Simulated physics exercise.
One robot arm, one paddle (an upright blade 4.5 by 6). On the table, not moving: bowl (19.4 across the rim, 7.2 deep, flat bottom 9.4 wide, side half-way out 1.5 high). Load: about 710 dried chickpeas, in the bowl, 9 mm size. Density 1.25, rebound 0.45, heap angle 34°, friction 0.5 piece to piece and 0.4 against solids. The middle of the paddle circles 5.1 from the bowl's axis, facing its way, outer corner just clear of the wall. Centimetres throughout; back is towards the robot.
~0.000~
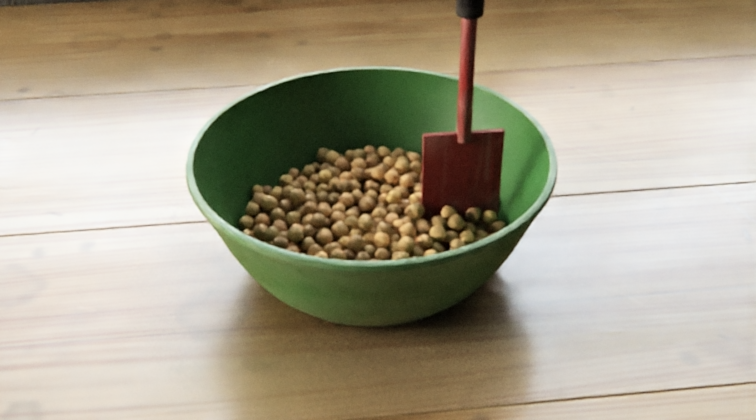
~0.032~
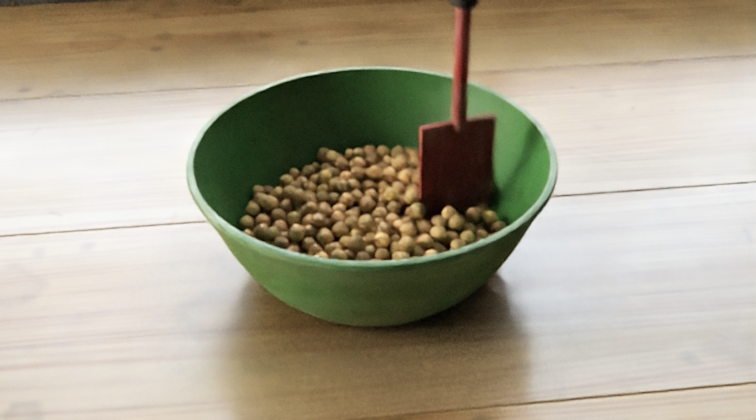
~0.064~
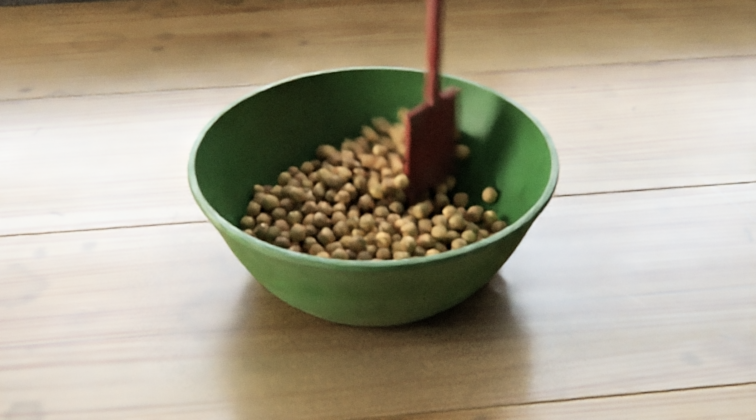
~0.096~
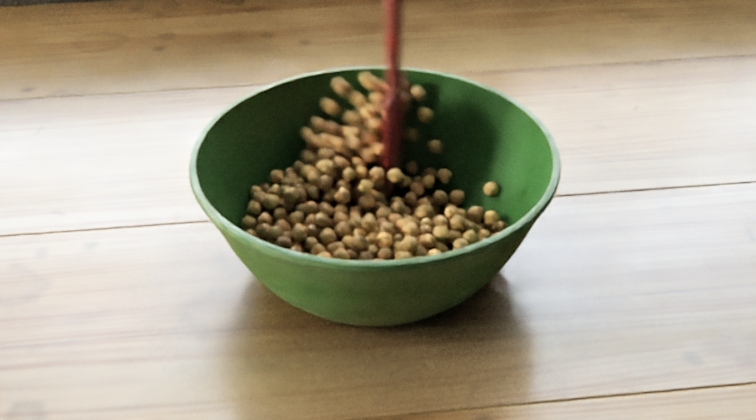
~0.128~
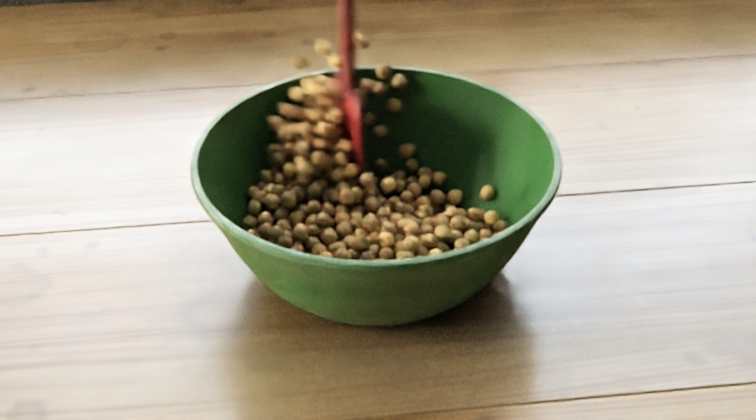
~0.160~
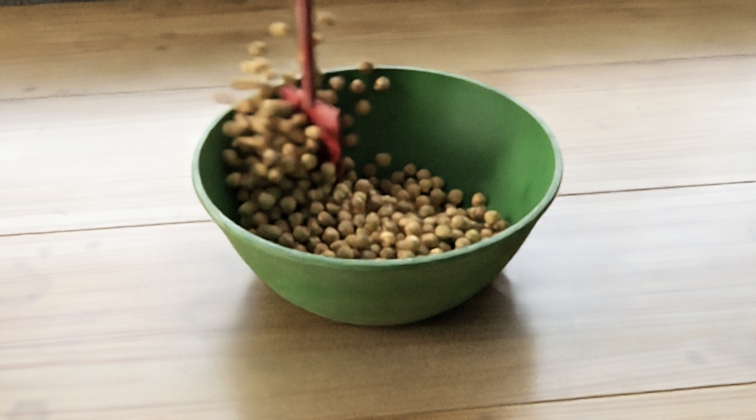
A red paddle with a square blade and a dark grip stands in a green bowl of tan chickpeas on a pale wooden table, seen from above at an angle by a still camera. The chickpeas lie heaped in the bowl, the blade at their right. The paddle turns and sweeps leftward around the back, pushing chickpeas up the left wall and tossing several above the rim.
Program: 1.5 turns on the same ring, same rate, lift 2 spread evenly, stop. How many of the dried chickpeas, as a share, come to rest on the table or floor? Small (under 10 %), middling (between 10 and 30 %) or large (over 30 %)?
Answer: Middling; between 10 and 30 % of the dried chickpeas finish on the table or floor.
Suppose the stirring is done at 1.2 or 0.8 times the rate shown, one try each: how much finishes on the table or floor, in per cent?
Some 20 and 5 per cent.
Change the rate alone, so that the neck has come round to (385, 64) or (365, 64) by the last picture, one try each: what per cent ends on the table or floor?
About 5 and 5 per cent.
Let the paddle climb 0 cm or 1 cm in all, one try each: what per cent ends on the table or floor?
About 30 and 20 per cent.
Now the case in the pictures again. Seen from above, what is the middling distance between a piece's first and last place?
About 2 cm.
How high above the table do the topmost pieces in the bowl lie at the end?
Some 5.0 cm.
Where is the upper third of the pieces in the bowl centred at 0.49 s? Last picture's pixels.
At about (416, 208).
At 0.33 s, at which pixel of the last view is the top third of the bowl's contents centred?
Near (433, 250).
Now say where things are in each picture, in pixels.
In the first picture, paddle neck at (465, 108), 0° round; upper third of the load around (371, 220), from x 245 to 500, top at y 150; 707 in the bowl.
In the second picture, paddle neck at (460, 97), 12° round; upper third of the load around (376, 216), from x 245 to 500, top at y 150.
In the third picture, paddle neck at (434, 77), 41° round; upper third of the load around (377, 201), from x 250 to 500, top at y 120.
In the fourth picture, paddle neck at (394, 65), 71° round; upper third of the load around (358, 189), from x 250 to 500, top at y 80.
In the fifth picture, paddle neck at (349, 65), 101° round; upper third of the load around (328, 180), from x 250 to 500, top at y 40; 706 in the bowl, 1 in flight or on the tool.
In the sixth picture, paddle neck at (310, 75), 131° round; upper third of the load around (297, 181), from x 225 to 505, top at y 20; 702 in the bowl, 5 in flight or on the tool.
By 0.33 s, 287° round, highest piece 10 above the table; 639 in the bowl, 20 on the table or floor, 48 in flight or on the tool.
By 0.49 s, 83° round, highest piece 9 above the table; 609 in the bowl, 82 on the table or floor, 16 in flight or on the tool.
By 0.78 s, 180° round, highest piece 5 above the table; 608 in the bowl, 99 on the table or floor.
By 1.48 s, 180° round, highest piece 5 above the table; 608 in the bowl, 99 on the table or floor.
Final count, 608 in the bowl, 99 on the table or floor. That is 14 % on the table or floor.
